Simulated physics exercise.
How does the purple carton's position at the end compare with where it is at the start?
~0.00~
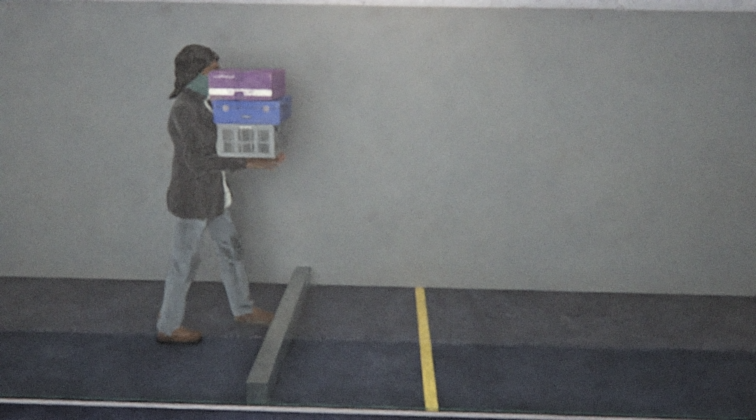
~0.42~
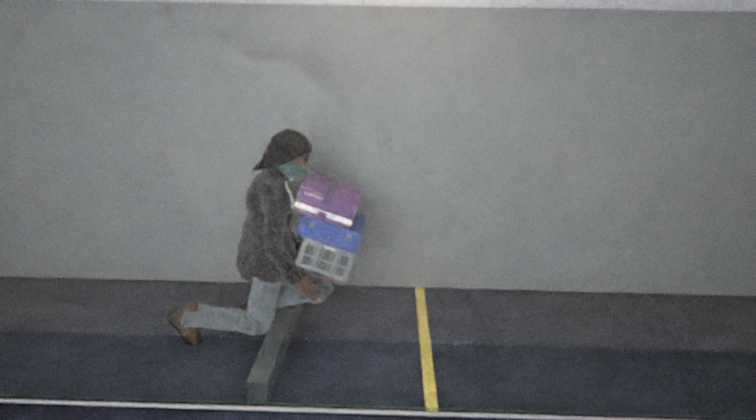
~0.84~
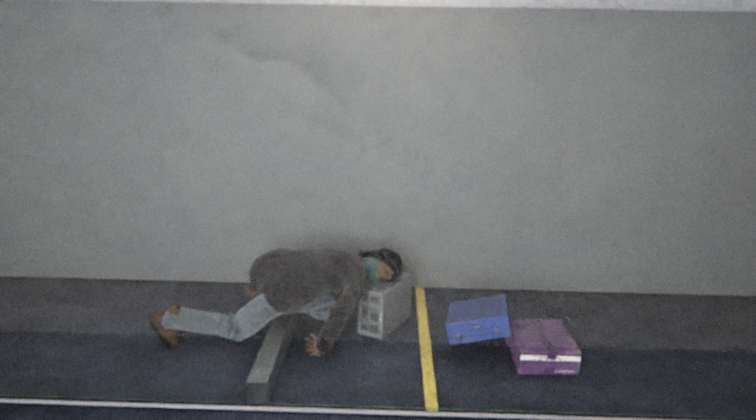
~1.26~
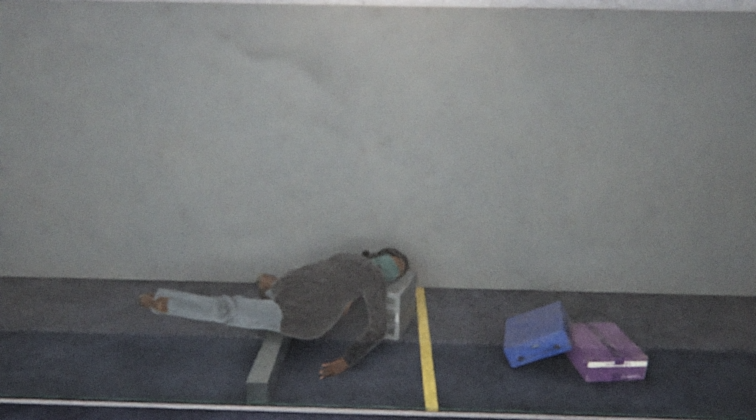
At the start the purple carton is on top of the stack in the person's arms, on the left. At the end it lies on the floor to the right, beyond the yellow line and next to the blue toolbox.
